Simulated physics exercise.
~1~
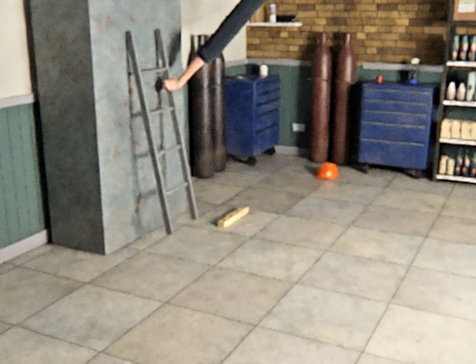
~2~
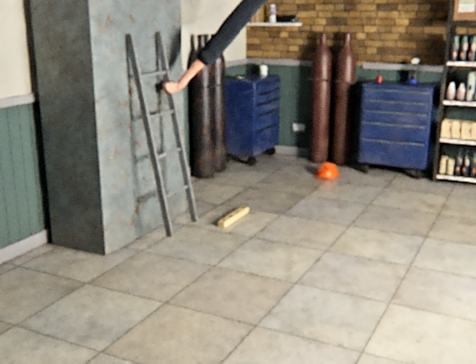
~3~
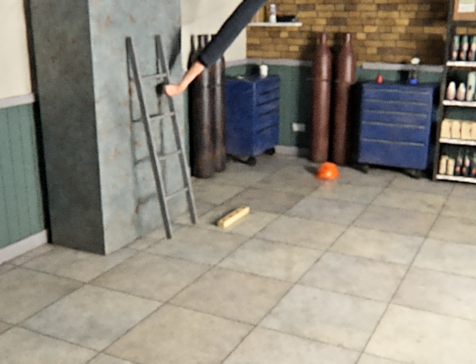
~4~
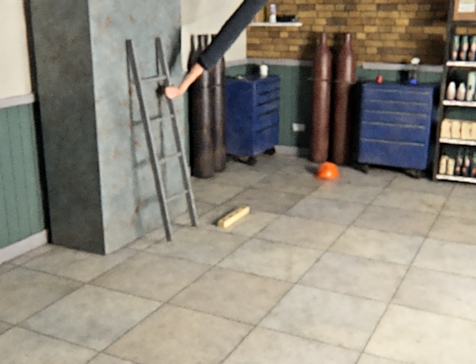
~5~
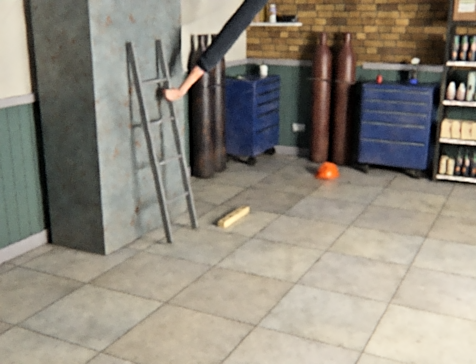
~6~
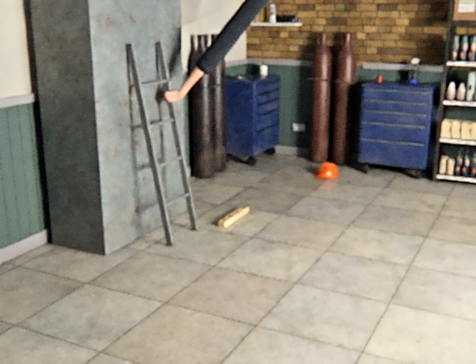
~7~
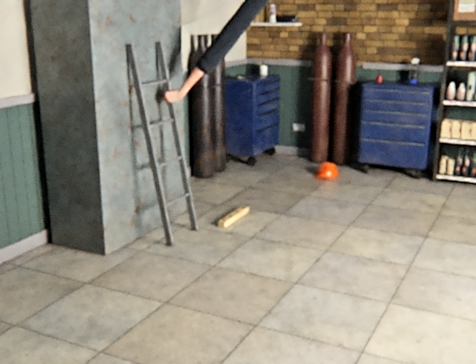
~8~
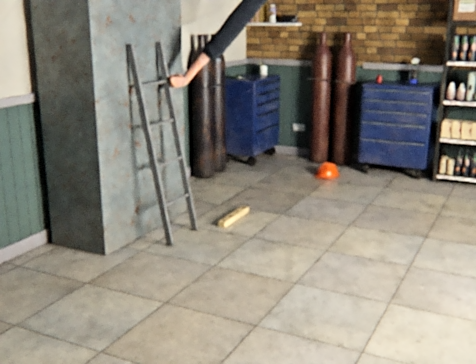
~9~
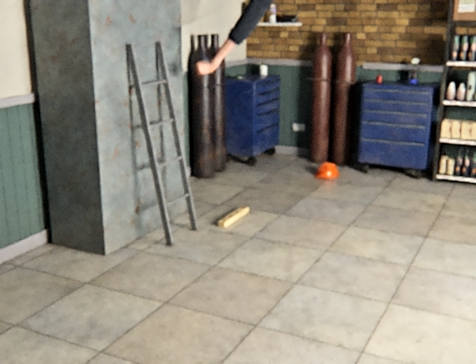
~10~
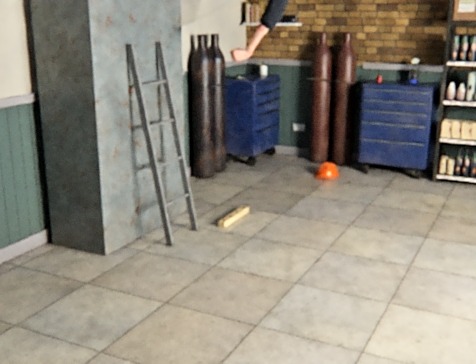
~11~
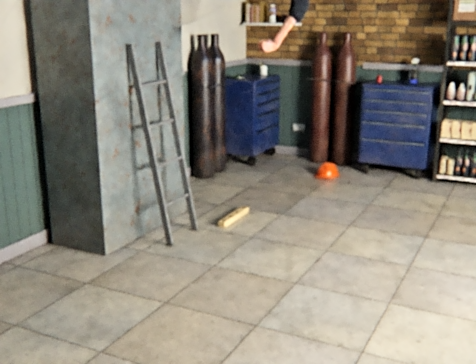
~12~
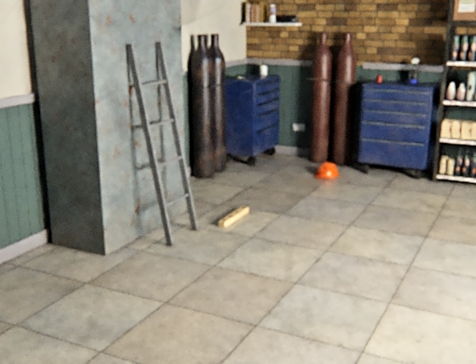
A hand steadies a grey ladder against a pillar, lets go, and it stays leaning.
